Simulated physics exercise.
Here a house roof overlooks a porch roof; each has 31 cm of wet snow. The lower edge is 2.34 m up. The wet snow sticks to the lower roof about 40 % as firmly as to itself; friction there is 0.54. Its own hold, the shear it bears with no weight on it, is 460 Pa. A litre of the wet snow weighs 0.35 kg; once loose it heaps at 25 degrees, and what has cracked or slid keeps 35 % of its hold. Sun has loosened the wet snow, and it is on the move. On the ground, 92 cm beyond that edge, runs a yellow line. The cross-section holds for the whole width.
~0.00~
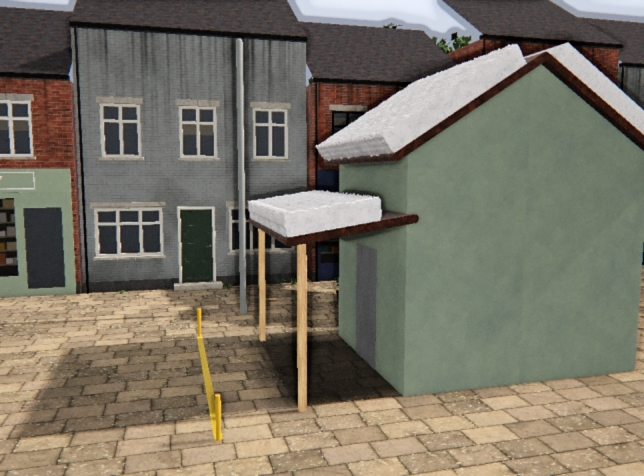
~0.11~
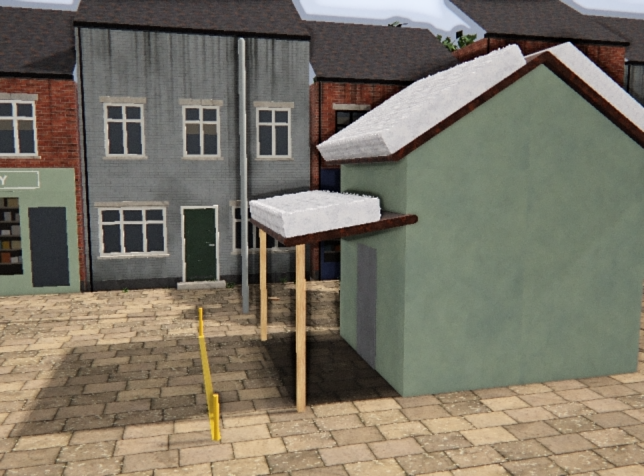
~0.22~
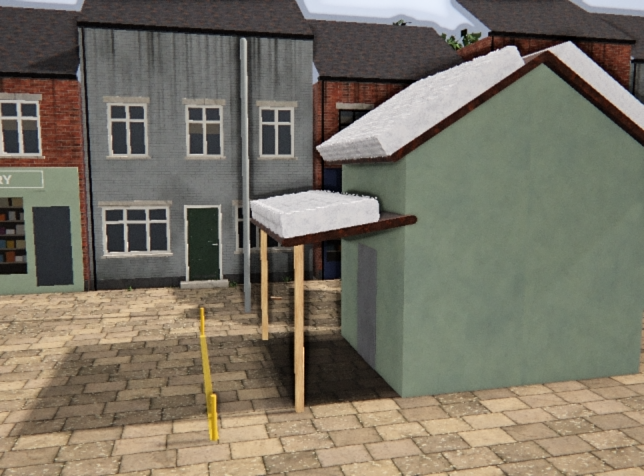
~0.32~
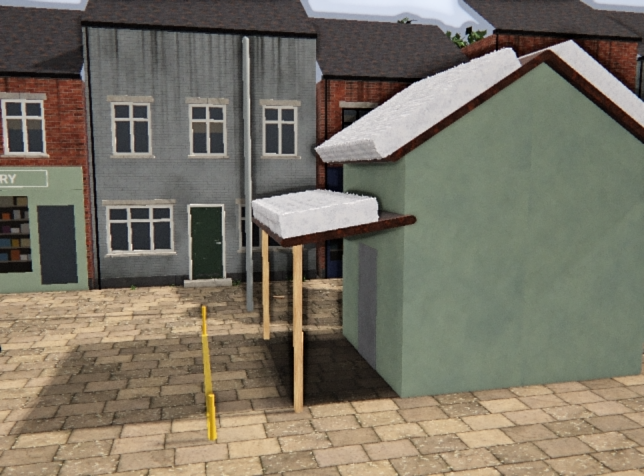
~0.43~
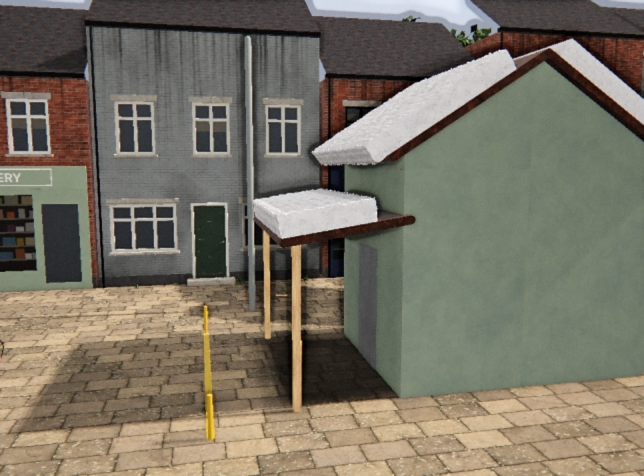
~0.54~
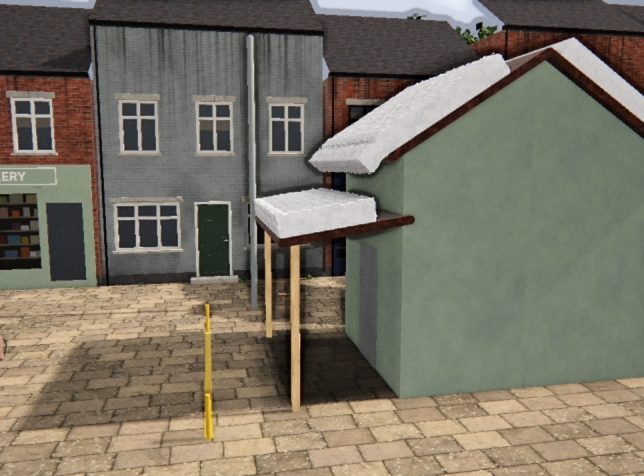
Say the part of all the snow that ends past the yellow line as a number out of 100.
Expect roughly 28 %.
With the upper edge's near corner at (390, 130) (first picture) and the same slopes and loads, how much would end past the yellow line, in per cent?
It would be near 45 %.
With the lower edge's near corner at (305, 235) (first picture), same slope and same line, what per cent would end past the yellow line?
In that case some 40 per cent.
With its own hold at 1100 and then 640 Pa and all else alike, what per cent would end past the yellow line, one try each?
In that order: 8 %, 20 %.
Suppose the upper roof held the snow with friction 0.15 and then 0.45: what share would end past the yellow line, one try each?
In turn about 45 %, 16 %.
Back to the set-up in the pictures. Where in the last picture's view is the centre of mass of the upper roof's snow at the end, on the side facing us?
Near (246, 320).
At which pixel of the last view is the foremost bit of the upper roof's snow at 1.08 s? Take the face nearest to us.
Near (313, 197).
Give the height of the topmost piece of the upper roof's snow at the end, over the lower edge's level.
Some 0.7 m.
After 1.08 s, none is below the lower edge and 0 % is past the line.
After 1.72 s, 1 % is below the lower edge and 0 % is past the line.
After 2.36 s, 42 % is below the lower edge and 21 % is past the line.
After 3.00 s, 48 % is below the lower edge and 28 % is past the line.
After 3.60 s, at the end, 48 % is below the lower edge and 28 % is past the line.
